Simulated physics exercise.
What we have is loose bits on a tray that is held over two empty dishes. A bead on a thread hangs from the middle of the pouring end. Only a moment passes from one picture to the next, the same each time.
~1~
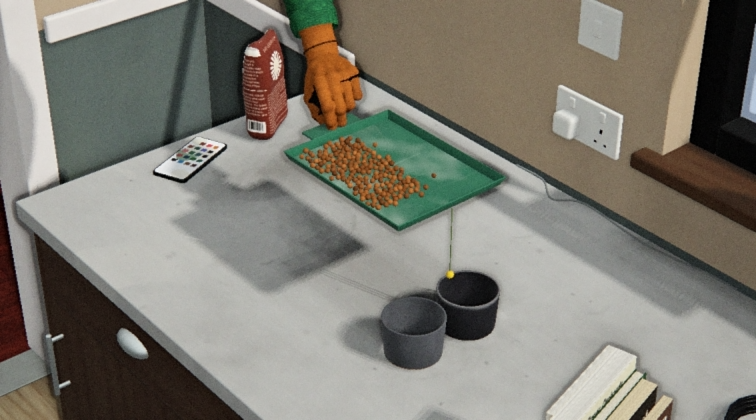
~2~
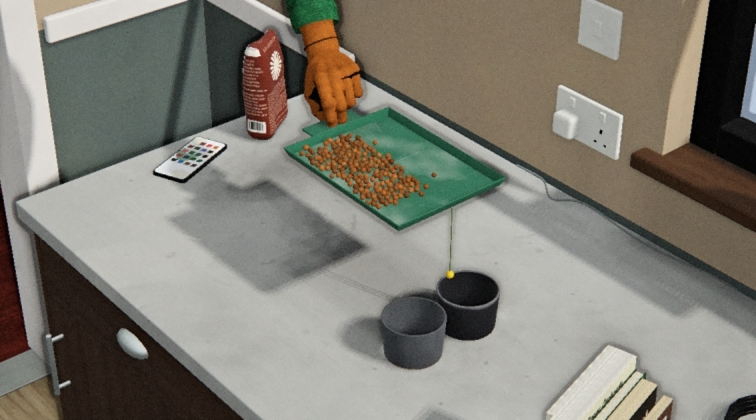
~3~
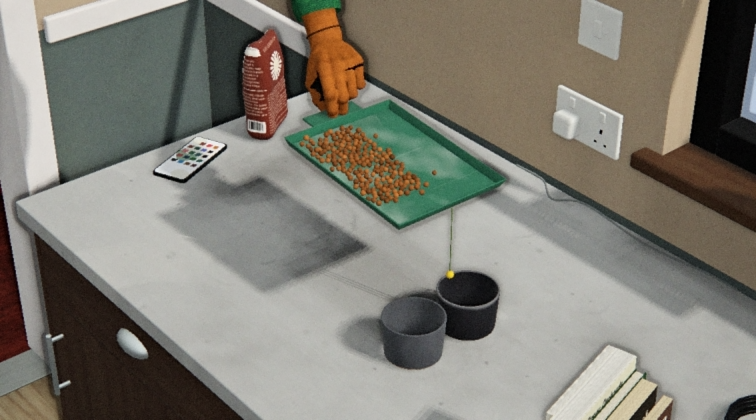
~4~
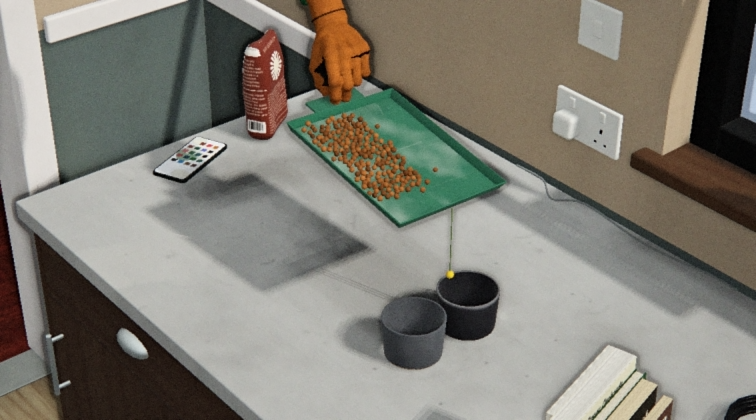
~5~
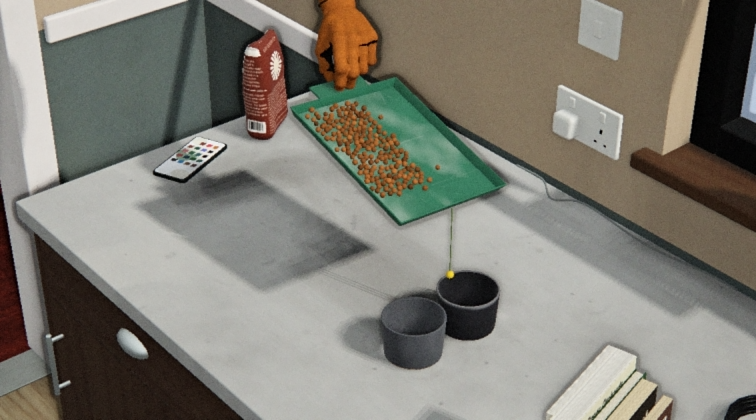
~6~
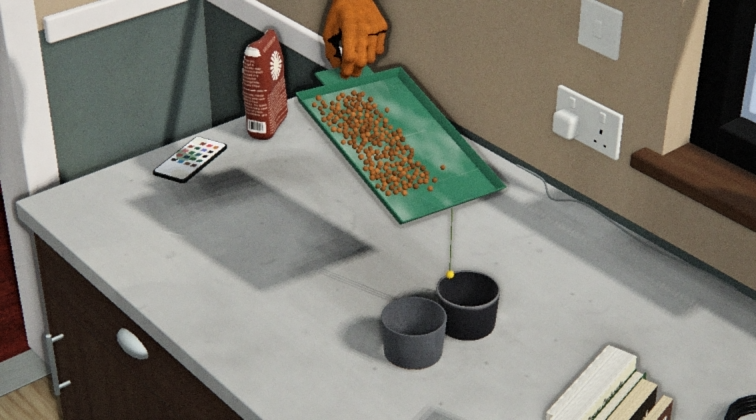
A green tray of small orange-brown balls starts out nearly level above a pale worktop, an orange-gloved hand at its far end. The hand then rises gradually, lifting that end so the tray slopes more steeply toward two empty dark dishes, while the balls shift slightly across its surface.
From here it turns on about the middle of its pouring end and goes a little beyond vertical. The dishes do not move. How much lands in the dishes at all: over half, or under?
They take less than half between them.
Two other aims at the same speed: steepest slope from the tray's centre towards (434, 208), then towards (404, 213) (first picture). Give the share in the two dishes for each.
About 50 and 80 per cent.
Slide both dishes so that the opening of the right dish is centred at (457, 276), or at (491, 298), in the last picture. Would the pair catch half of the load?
At the first place below a half, at the second less than half.
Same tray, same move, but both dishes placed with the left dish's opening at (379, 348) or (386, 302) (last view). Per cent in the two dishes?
Near 0 % and 0 %.
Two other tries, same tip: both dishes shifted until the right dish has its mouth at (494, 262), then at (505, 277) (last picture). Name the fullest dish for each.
At the first place the right dish, at the second the dish on the right.
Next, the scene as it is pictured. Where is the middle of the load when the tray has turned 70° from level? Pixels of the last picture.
Close to (501, 239).
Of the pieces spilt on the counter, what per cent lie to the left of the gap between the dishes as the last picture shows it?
About 0 per cent.
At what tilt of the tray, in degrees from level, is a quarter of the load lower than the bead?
Around 70° of tilt.
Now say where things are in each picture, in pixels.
Corners of the pouring end at (399, 223) and (500, 177), level; middle of the load at (366, 170), cereal balls; left dish at (435, 346); right dish at (489, 318); bead on its thread at (450, 274), in the first frame.
Corners of the pouring end at (399, 223) and (500, 177), level; middle of the load at (367, 168), in the second frame.
Corners of the pouring end at (400, 222) and (501, 178), tipped barely, lowest at the right corner; middle of the load at (367, 162), in the third frame.
Corners of the pouring end at (401, 220) and (501, 181), tipped a little, lowest at the right corner; middle of the load at (369, 154), in the fourth frame.
Corners of the pouring end at (402, 219) and (501, 183), tipped clearly, lowest at the right corner; middle of the load at (372, 146), in the fifth frame.
Corners of the pouring end at (404, 218) and (501, 185), tipped clearly, lowest at the right corner; middle of the load at (378, 140), about two thirds on the move; left dish at (435, 346); right dish at (489, 318), in the sixth frame.
Soon, tray tipped steeply; about a quarter on the tray; a small part in the right dish; a small part outside both; about half in the air.
A while on, tray tipped past a quarter turn; about a quarter in the right dish; most outside both.
Towards the end, tray tipped past a quarter turn; about a quarter in the right dish; most outside both.
Finally, tray tipped past a quarter turn; none in the left dish; about a quarter in the right dish; most outside both.
